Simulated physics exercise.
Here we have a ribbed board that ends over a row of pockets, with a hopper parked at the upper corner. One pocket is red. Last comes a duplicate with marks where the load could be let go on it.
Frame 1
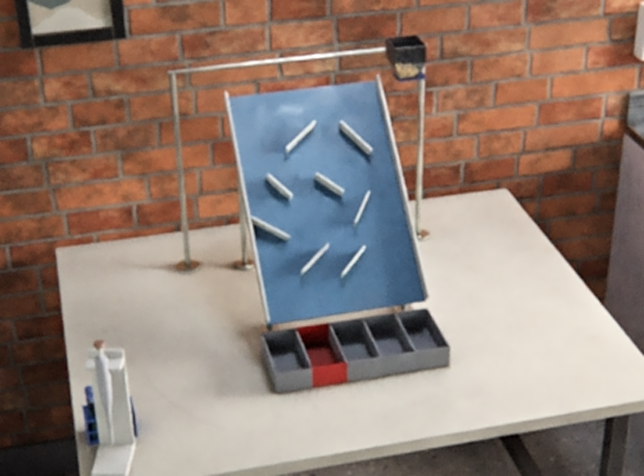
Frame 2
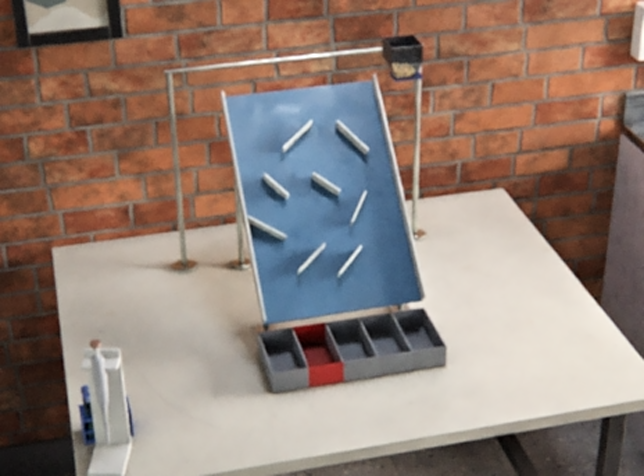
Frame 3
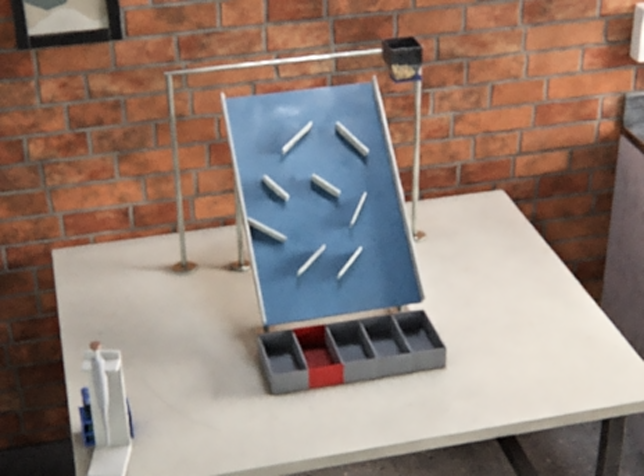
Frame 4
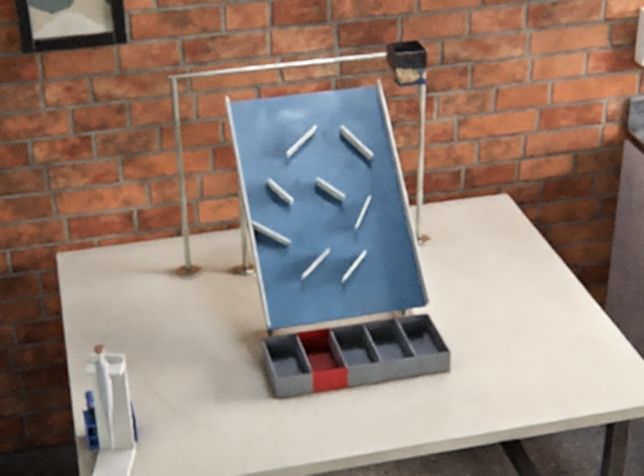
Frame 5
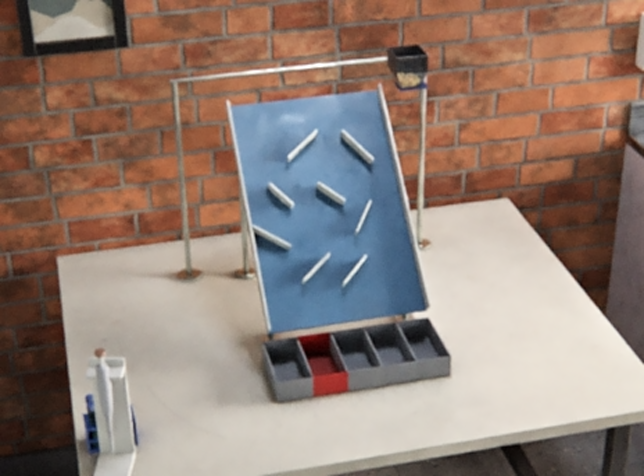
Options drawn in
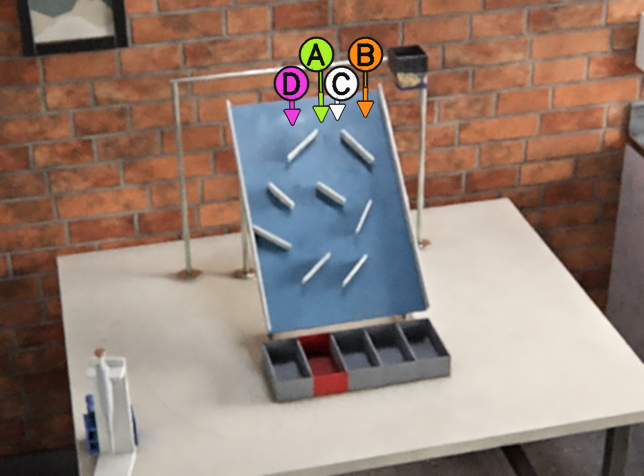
The clip shows a tilted blue board with white ribs above a row of gray pockets, one of them red, and a small dark hopper at the upper right; nothing moves apart from slight shifts in the view.
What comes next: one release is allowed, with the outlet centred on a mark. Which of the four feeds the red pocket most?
Best: A.
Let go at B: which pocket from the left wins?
The fifth.
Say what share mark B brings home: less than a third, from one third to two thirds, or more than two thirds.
It is less than a third.
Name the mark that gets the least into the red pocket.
Here it is mark B.
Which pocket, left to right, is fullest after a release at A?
The second from the left.
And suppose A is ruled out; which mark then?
Mark C.
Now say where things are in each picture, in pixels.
In the first picture, hopper near (406, 70), dried chickpeas, door shut.
In the second picture, ribs (284, 147) to (312, 120), (338, 121) to (368, 149), (264, 173) to (288, 194).
In the third picture, ribs (313, 174) to (340, 192), (248, 218) to (286, 238), (352, 223) to (366, 193).
In the fourth picture, ribs (303, 276) to (329, 249), (344, 278) to (366, 251).
In the fifth picture, red pocket near (331, 383), number 2 of 5 from the left.
On the marked copy, mark A meets the board at (321, 116); mark B meets the board at (365, 111); mark C meets the board at (337, 114); mark D meets the board at (292, 119).
For mark A, close to two thirds in the red pocket, close to a quarter in other pockets.
For mark B, none at all in the red pocket, all but a few in other pockets, only a few outside the box.
For mark C, close to half in the red pocket, close to half in other pockets.
For mark D, close to a quarter in the red pocket, the bulk in other pockets.
